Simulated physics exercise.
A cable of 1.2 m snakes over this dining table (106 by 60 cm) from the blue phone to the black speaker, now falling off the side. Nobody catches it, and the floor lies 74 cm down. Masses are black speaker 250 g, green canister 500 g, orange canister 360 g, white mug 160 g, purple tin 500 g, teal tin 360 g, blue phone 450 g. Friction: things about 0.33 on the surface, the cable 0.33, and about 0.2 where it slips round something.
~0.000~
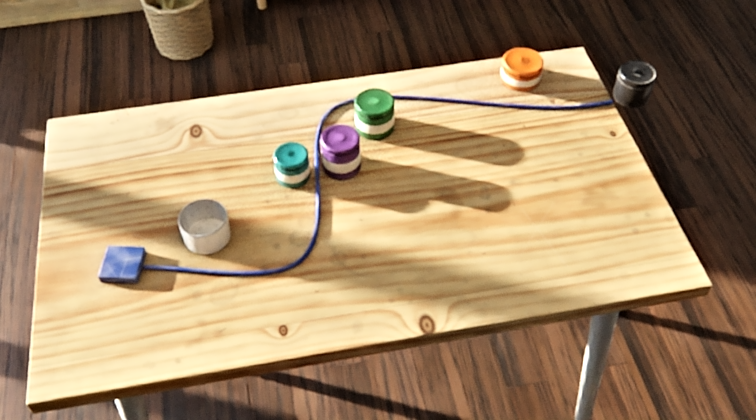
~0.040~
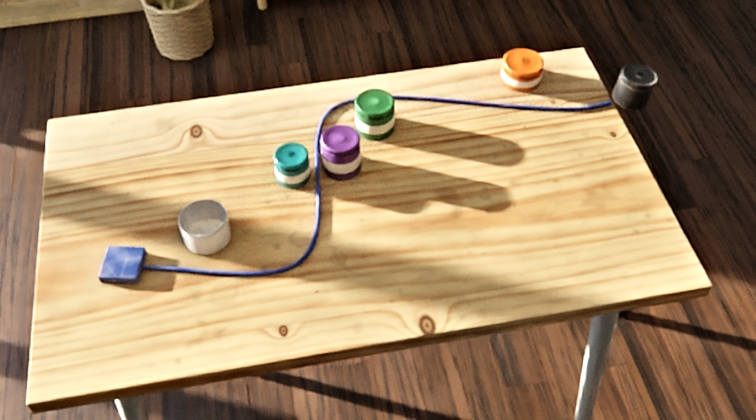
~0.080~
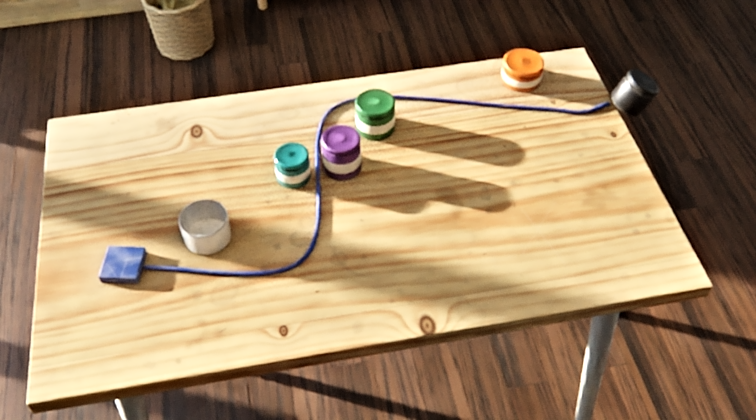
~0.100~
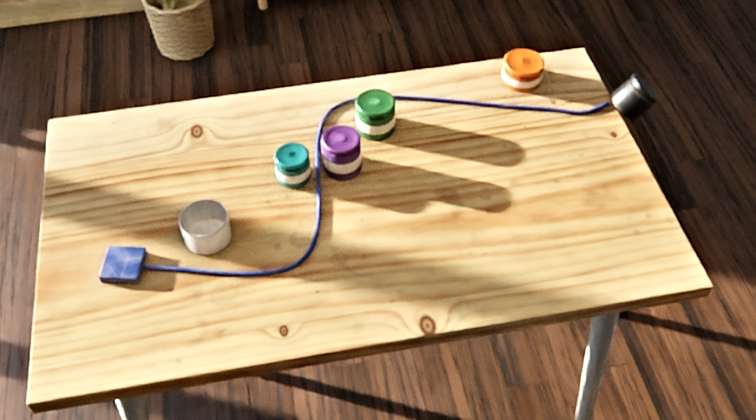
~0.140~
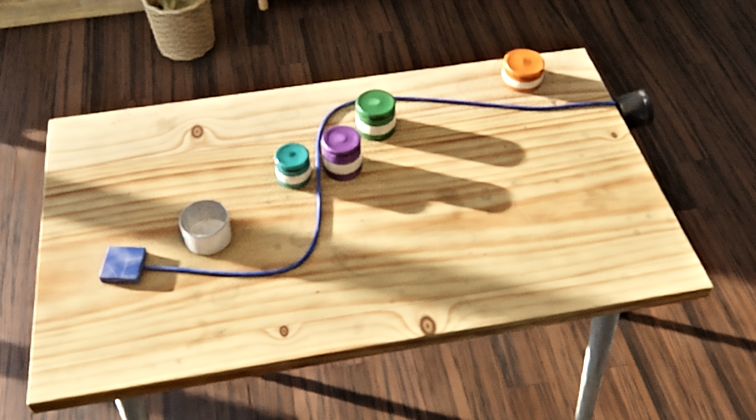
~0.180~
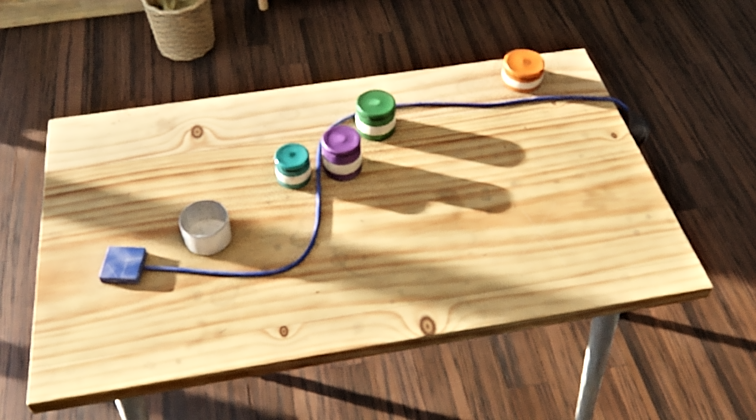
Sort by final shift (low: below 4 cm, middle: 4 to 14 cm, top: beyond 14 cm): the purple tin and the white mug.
The purple tin stays in the low band, the white mug slides into the middle band.
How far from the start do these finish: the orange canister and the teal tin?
Orange canister 0 cm, teal tin 0 cm.
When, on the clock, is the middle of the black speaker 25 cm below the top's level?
That is: 0.55 s.
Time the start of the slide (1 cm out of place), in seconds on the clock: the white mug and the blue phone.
White mug 0.32 s, blue phone 0.34 s.
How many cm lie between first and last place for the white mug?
White mug 6 cm.
After 0.4 s, the cable's tail end at (156, 262); white mug 6 cm off its start, black speaker over the edge, green canister 2 cm off its start.
After 0.7 s, the cable's tail end at (157, 261); white mug 7 cm off its start, black speaker over the edge, green canister 2 cm off its start.
After 0.9 s, the cable's tail end at (162, 255); white mug 7 cm off its start at (191, 191), black speaker over the edge, blue phone 3 cm off its start at (140, 256).
After 1.2 s, the cable's tail end at (167, 251); white mug 7 cm off its start, blue phone 4 cm off its start, green canister 3 cm off its start.
After 2.4 s, the cable's tail end at (167, 251); white mug 7 cm off its start at (191, 191), purple tin 0 cm off its start at (341, 138), black speaker over the edge, blue phone 4 cm off its start at (145, 253).
